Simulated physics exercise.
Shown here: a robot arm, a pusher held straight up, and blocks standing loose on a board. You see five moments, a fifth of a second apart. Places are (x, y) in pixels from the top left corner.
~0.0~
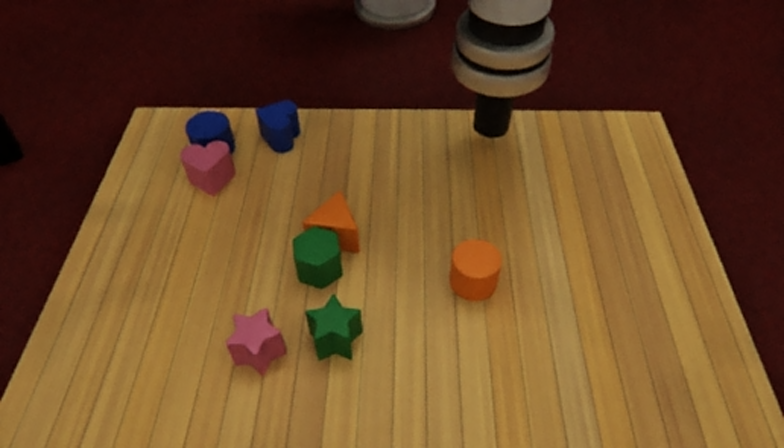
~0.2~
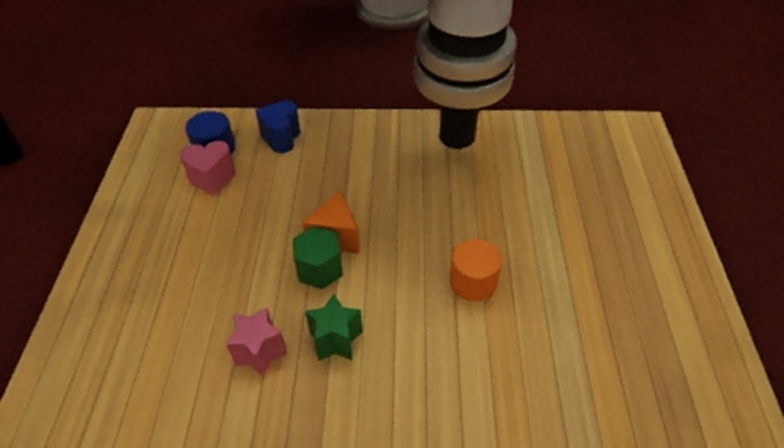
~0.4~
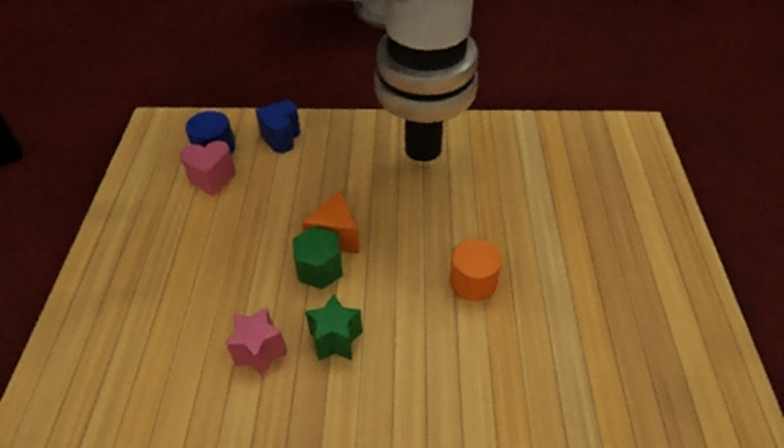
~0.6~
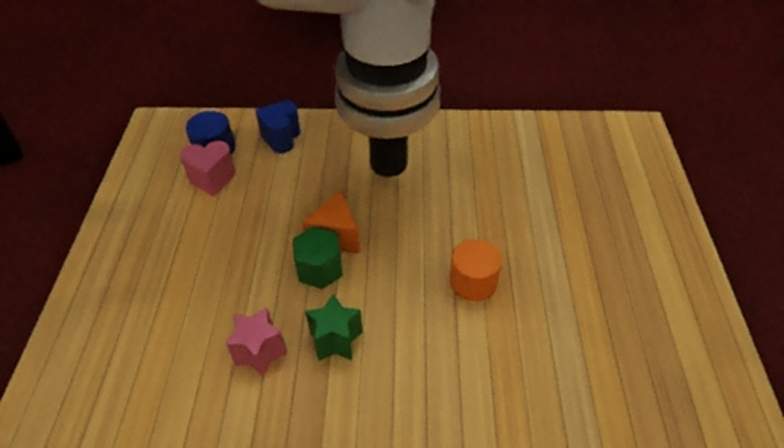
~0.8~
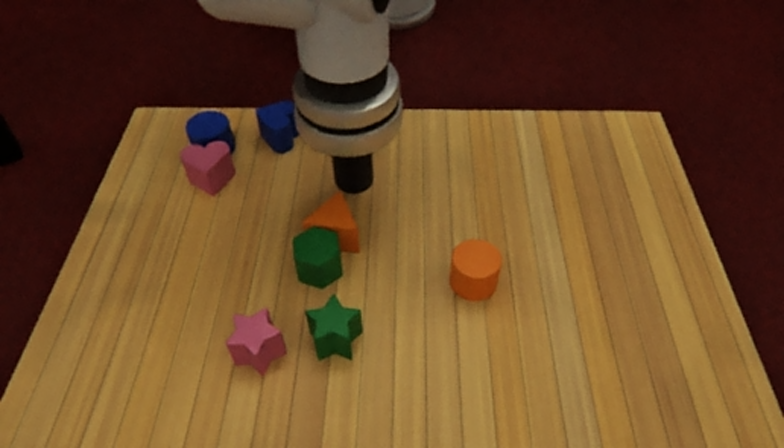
A robot arm swept its black-tipped pusher left and toward the viewer over a wooden board, nearing the orange triangular block beside the green hexagonal one, while all the scattered colorful blocks stayed still.
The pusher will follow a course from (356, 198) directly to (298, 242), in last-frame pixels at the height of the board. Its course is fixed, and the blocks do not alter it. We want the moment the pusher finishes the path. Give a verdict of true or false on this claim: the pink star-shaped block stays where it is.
True - the claim holds.
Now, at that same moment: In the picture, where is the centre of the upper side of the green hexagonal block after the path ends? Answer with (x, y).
My best guess is (307, 288).
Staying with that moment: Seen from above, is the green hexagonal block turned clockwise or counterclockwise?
The block turns counter-clockwise.
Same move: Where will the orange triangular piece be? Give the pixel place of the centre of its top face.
The spot you're after is about (294, 256) in the image.
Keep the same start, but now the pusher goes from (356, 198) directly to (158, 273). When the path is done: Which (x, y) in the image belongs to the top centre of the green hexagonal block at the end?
Located at (311, 265).
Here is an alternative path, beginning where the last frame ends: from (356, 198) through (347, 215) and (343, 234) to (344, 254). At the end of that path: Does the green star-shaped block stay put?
Yes
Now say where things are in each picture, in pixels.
In the first picture, lower end of the pusher at (491, 127), tops of blocks, pink star-shaped block at (252, 330), green hexagonal block at (316, 245), orange triangular piece at (333, 213).
In the second picture, pusher at (457, 137), blocks as before.
In the third picture, pusher at (423, 150), blocks as before.
In the fourth picture, pusher at (389, 164), blocks as before.
In the fifth picture, pusher at (354, 180), pink star-shaped block at (252, 330), green hexagonal block at (316, 245), orange triangular piece at (333, 213).
What follows on the original path. Halfway along, pusher at (324, 202); green hexagonal block at (307, 267), turned 25° anticlockwise; orange triangular piece at (312, 234), turned 15° anticlockwise.
At the end, pusher at (294, 224); pink star-shaped block not moved; green hexagonal block at (307, 288), turned 50° anticlockwise; orange triangular piece at (294, 256), turned 35° anticlockwise.
